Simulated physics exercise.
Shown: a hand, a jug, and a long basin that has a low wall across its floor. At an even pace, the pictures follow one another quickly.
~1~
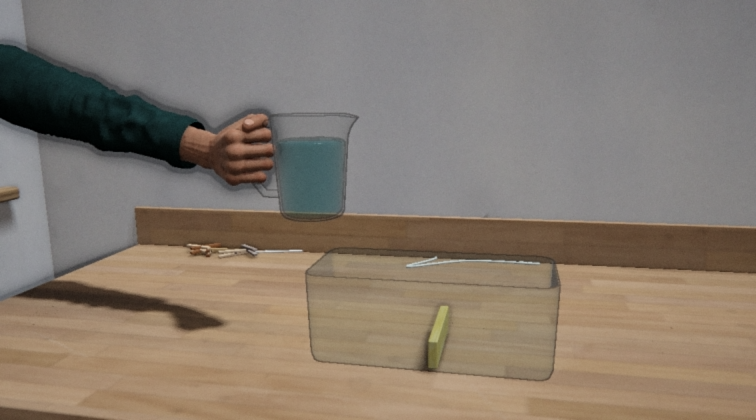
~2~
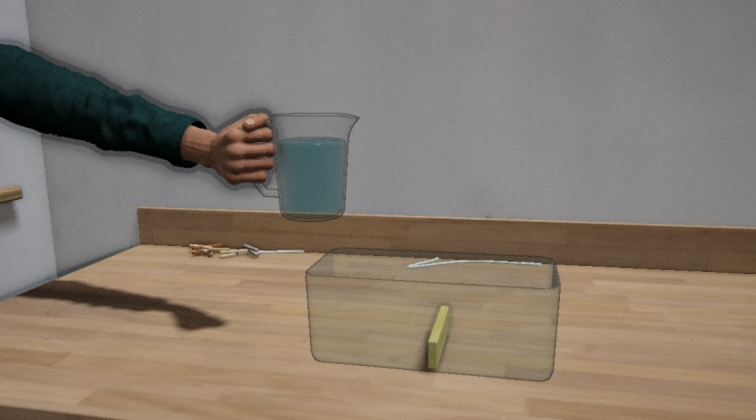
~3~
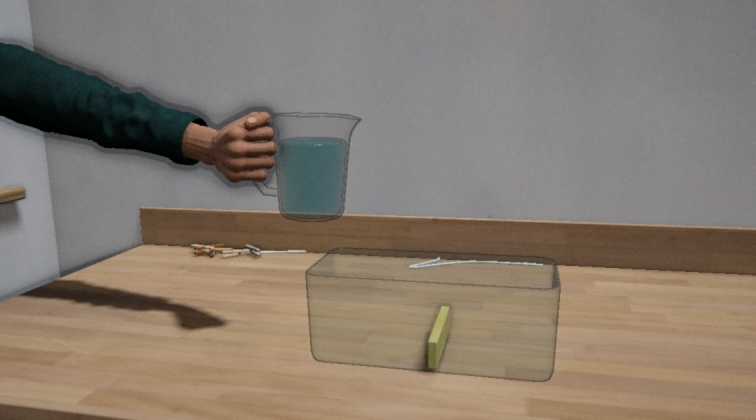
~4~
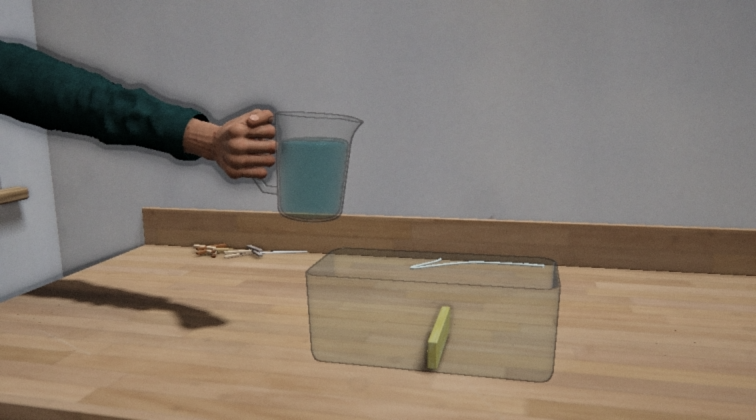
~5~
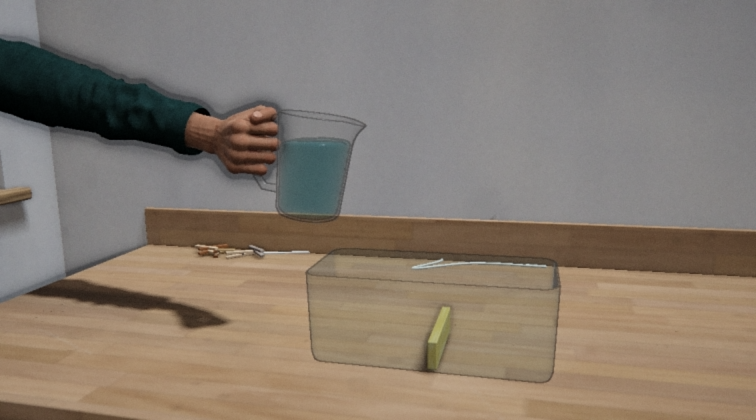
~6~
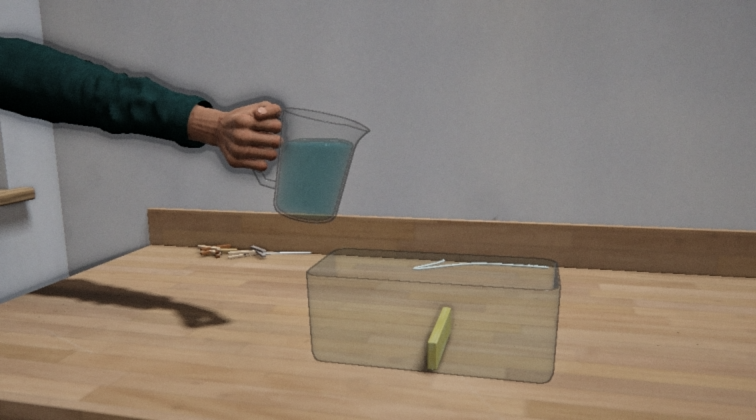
The clip shows a hand in a dark green sleeve holding a clear jug of blue liquid above a transparent basin with a low wall across its floor, gradually tilting the jug slightly to the right.
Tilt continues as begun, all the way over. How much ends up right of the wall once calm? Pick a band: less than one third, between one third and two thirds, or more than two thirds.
It is less than one third.
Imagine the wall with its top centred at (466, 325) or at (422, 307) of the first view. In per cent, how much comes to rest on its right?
Well, it's close to 5 per cent for the first one, then 40 per cent for the other.
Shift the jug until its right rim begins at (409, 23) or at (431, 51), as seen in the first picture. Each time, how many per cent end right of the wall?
About 85 and 75 per cent.
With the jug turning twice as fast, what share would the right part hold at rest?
Roughly 10 per cent ends up there.
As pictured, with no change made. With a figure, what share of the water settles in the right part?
Estimate: Some 10 per cent.
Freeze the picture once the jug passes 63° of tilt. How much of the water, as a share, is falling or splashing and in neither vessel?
That works out near 10 percent.
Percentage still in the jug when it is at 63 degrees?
Around 90 in a hundred.
A moment on, the jug is tipped part way and 91 per cent is still to pour, 0 is left of the wall and 0 right of it.
Next, the jug is tipped on its side and 48 per cent is still to pour, 32 is left of the wall and 2 right of it.
Then the jug is tipped on its side and 11 per cent is still to pour, 77 is left of the wall and 4 right of it.
Later the jug is tipped on its side and 2 per cent is still to pour, 88 is left of the wall and 8 right of it.
Finally, 89 per cent lies left of the wall, 9 right of it and 2 outside.
